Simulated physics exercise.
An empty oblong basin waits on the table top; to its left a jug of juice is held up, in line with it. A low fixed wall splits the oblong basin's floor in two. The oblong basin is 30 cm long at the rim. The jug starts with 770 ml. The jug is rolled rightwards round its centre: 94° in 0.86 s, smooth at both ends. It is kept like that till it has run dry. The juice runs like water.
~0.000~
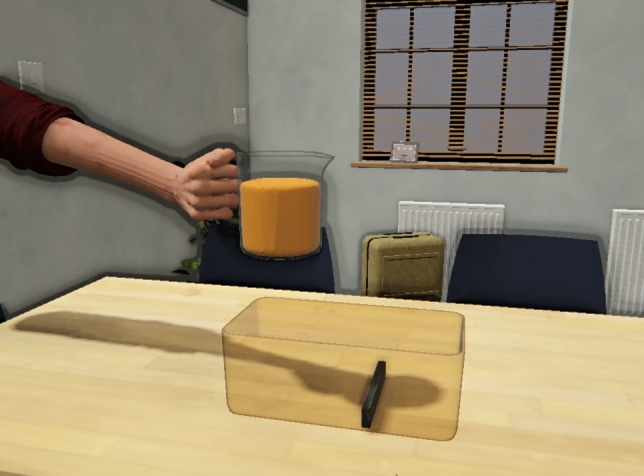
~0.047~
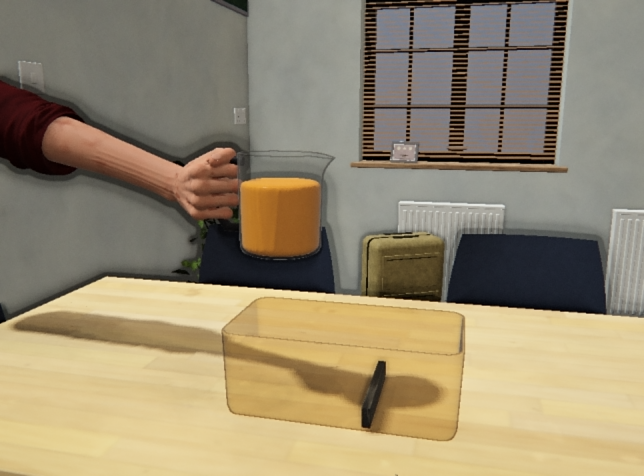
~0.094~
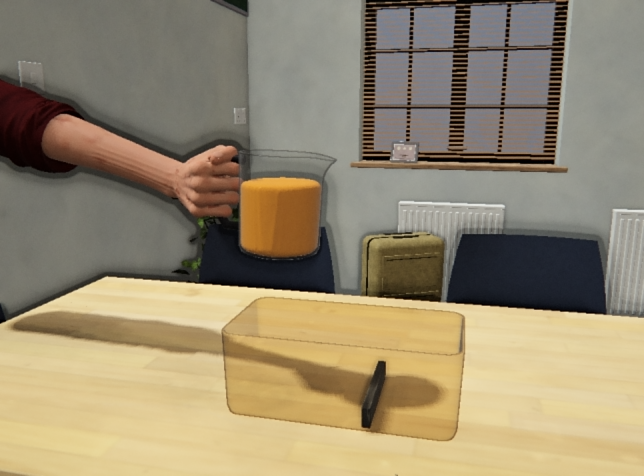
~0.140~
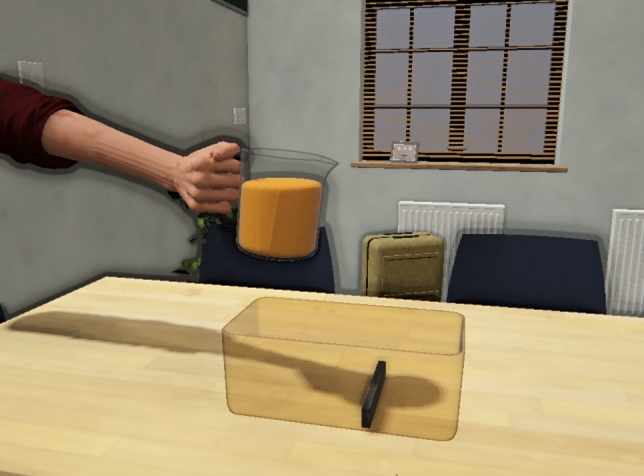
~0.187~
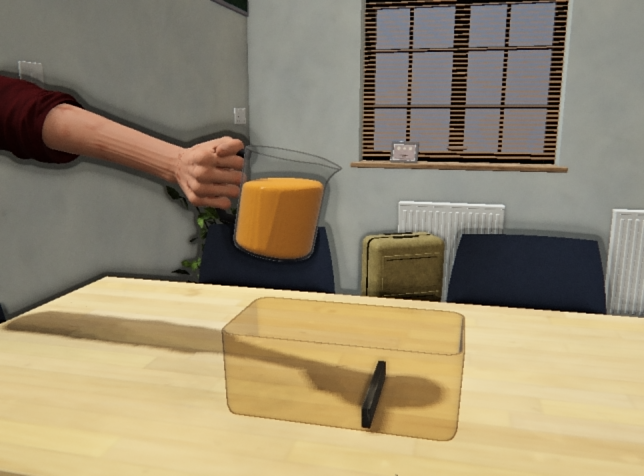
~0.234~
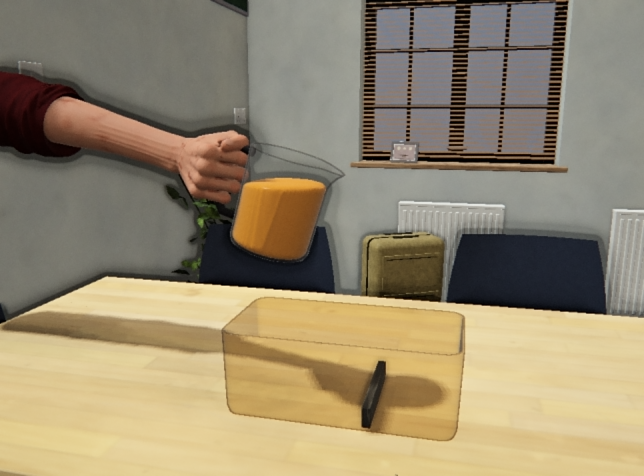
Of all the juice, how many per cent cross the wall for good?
The far part has some 61 per cent.
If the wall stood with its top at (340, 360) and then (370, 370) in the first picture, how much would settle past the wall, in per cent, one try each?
First 90, then 85 per cent.
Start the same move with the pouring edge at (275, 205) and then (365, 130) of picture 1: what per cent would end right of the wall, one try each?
In turn about 15 and 45 per cent.
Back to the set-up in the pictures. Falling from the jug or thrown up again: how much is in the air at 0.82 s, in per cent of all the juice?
Near 24 in a hundred.
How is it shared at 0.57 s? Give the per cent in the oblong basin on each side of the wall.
Left about 0, right about 0.
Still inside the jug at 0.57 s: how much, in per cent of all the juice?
Near 88 in a hundred.
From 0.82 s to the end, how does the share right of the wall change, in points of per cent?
The share moves up, by some 28 per cent.
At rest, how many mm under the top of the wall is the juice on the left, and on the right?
Left about 18 mm, right about 0 mm.
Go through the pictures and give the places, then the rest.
In the first frame, tilt 0°; pouring edge (334, 156); surface from (245, 181) to (320, 184); the oblong basin's rim runs from (241, 314) to (464, 334); the wall's top is at (375, 384).
In the second frame, tilt 1°; pouring edge (335, 157); surface from (245, 182) to (320, 184).
In the third frame, tilt 3°; pouring edge (337, 159); surface from (246, 182) to (321, 185).
In the fourth frame, tilt 6°; pouring edge (339, 163); surface from (247, 182) to (322, 185).
In the fifth frame, tilt 11°; pouring edge (342, 168); surface from (247, 183) to (324, 185).
In the sixth frame, tilt 16°; pouring edge (345, 174); surface from (247, 184) to (327, 186).
By 0.57 s the tilt is 70° and 88 per cent is still to pour, 0 is left of the wall and 0 right of it.
By 0.82 s the tilt is 93° and 41 per cent is still to pour, 1 is left of the wall and 33 right of it.
By 1.08 s the tilt is 94° and 13 per cent is still to pour, 7 is left of the wall and 69 right of it.
By 1.36 s the tilt is 94° and 4 per cent is still to pour, 18 is left of the wall and 73 right of it.
At rest 36 per cent lies left of the wall, 61 right of it and 3 outside.
